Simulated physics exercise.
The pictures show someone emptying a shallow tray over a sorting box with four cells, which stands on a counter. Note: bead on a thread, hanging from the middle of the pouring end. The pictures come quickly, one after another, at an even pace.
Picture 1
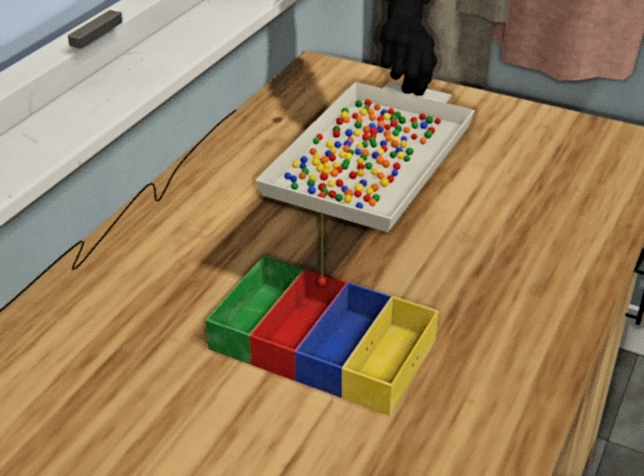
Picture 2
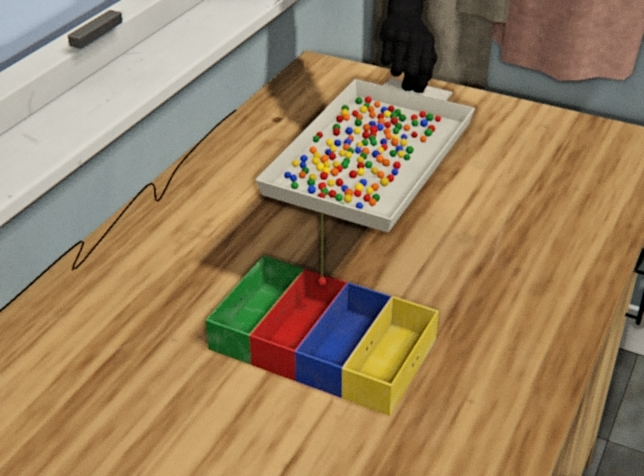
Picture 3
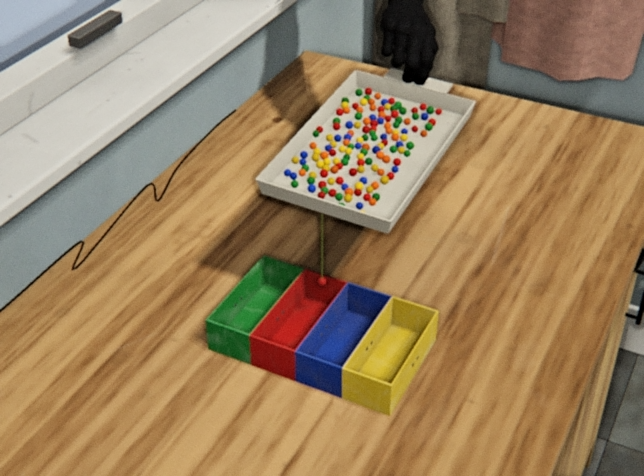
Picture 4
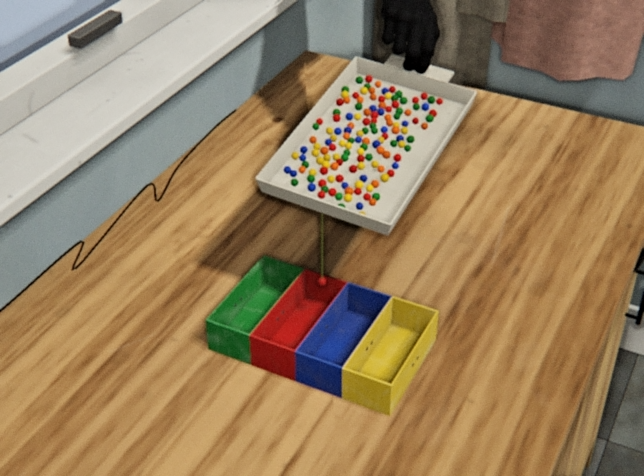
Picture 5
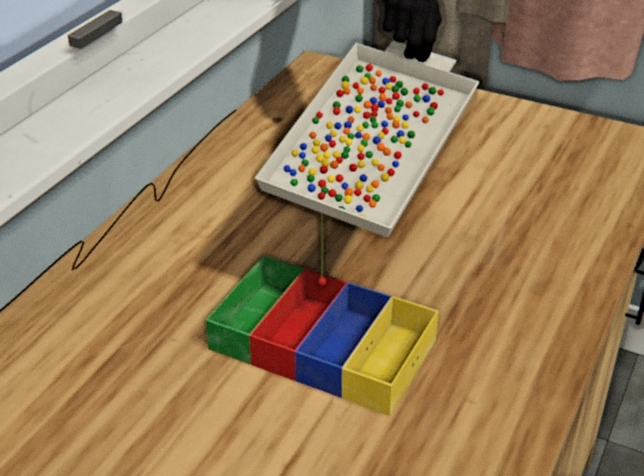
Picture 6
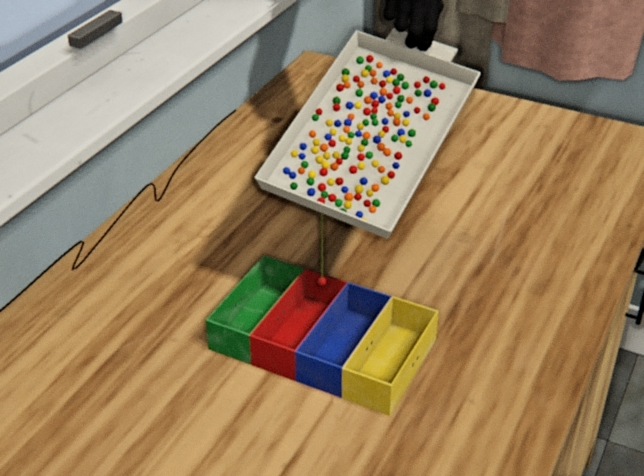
On a wooden counter, a dark-gloved hand raises the back of a tray of colourful beads.
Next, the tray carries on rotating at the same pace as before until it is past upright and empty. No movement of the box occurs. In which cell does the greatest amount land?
In the yellow cell.
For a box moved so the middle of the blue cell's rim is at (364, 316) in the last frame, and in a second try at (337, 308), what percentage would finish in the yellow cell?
Around 30 and then 90 per cent.
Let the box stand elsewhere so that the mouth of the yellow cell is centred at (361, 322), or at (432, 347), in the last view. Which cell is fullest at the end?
First try: The cell in yellow. Second try: The cell in blue.
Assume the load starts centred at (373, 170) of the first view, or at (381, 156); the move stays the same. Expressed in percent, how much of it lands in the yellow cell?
Shares: 50 % for the first, 50 % for the second.
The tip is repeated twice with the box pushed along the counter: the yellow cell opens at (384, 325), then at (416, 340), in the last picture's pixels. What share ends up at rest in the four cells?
You'd get 90 per cent first and 90 per cent second.
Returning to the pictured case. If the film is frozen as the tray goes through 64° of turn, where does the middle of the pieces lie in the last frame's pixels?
Look around (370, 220) in the last picture.
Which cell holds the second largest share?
Runner-up: Blue.
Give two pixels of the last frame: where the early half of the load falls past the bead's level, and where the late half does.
It goes through near (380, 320) first, then near (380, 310).
Shortly afterwards, tray tipped steeply; the bulk on the tray; a little in the yellow cell; only a few in the blue cell; a little falling or outside the box.
Next, tray tipped past a quarter turn; a little on the tray; near half in the yellow cell; near a third in the blue cell; only a few in the red cell; a little falling or outside the box.
Some moments later, tray tipped past a quarter turn; near two thirds in the yellow cell; near a third in the blue cell; only a few in the red cell; only a few falling or outside the box.
In the end, tray tipped past a quarter turn; near two thirds in the yellow cell; near a third in the blue cell; only a few in the red cell; none at all in the green cell; only a few outside the box.
